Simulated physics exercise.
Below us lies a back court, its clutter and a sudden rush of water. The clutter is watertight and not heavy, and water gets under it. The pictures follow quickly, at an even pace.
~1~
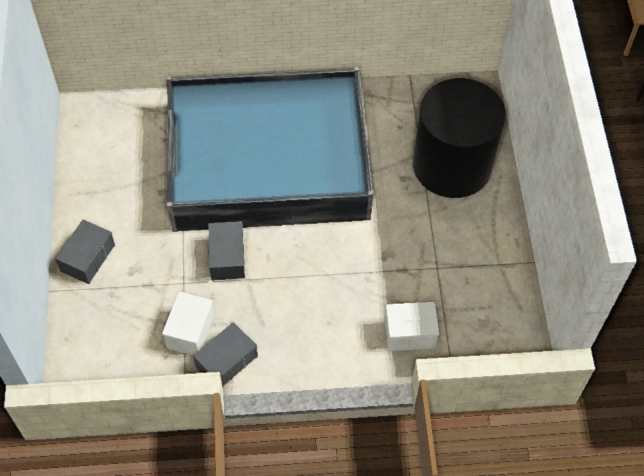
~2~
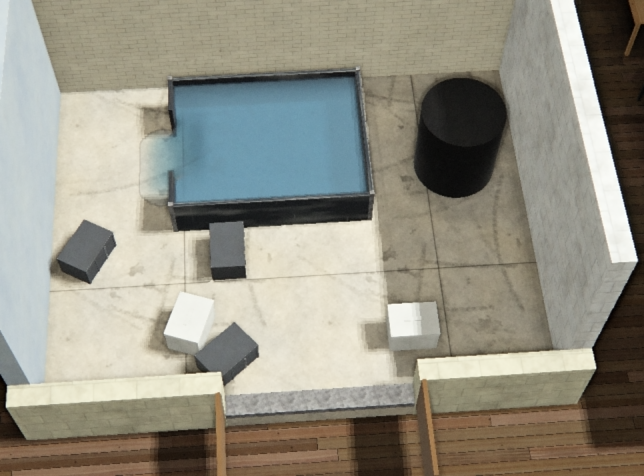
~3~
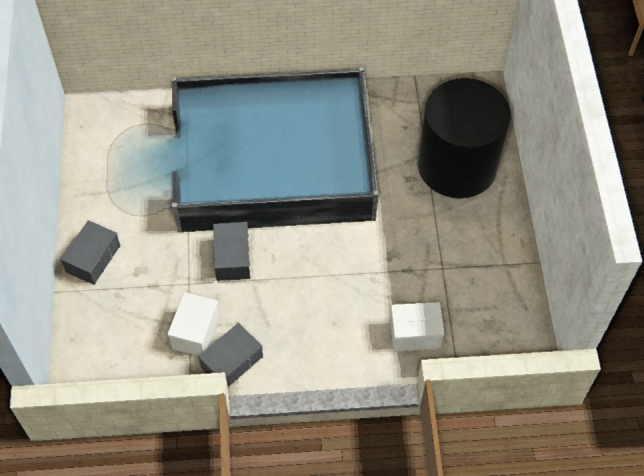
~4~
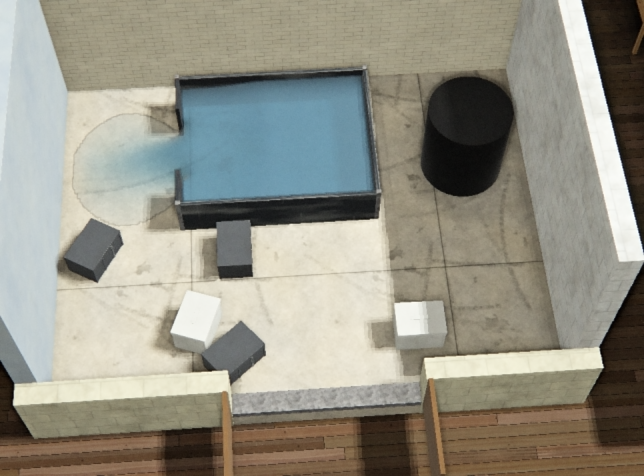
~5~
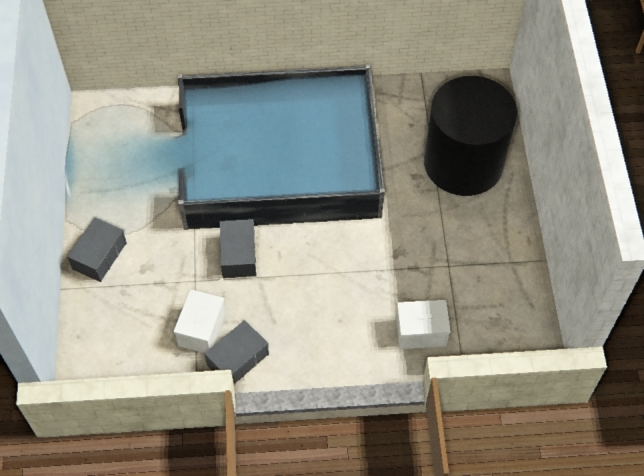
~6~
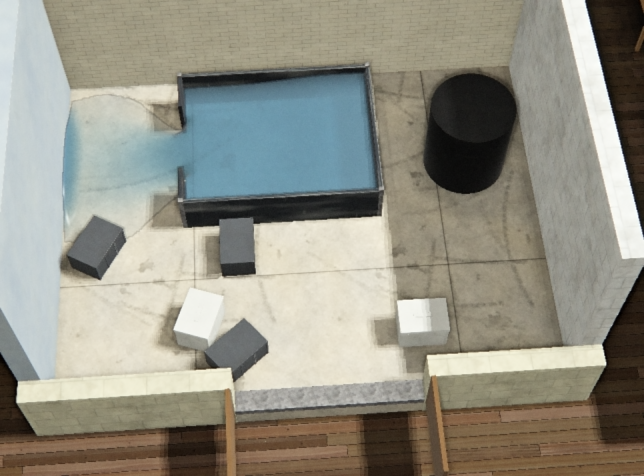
In a walled court, blue water pours from a tank's left side and spreads to the left wall.
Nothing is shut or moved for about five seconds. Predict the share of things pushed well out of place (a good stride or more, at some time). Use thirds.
That comes to one to two thirds.
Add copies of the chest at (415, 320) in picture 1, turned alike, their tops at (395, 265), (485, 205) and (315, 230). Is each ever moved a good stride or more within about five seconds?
One after the other: Not that far, less than that, short of that.
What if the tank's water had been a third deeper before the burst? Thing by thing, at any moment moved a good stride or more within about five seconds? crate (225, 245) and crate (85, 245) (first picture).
As listed: Under that, pushed that far.
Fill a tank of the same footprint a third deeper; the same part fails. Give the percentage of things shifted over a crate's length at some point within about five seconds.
Some 60 per cent.
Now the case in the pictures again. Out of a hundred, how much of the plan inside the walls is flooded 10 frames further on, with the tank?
Close to 40 %.
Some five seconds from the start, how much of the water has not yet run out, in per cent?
Near 98 in a hundred.
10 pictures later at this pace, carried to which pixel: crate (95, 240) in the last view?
Roughly at (141, 267).
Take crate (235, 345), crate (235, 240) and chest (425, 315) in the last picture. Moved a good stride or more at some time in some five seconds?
One after the other: Swept aside, no, not that far.
A moment on, 0 of 5 are well off their spots; 0 afloat.
Next, 1 of 5 are well off their spots; 0 afloat.
Later, 1 of 5 are well off their spots; 0 afloat.
In the end, 2 of 5 are well off their spots, and 2 have been at some point; 1 afloat.
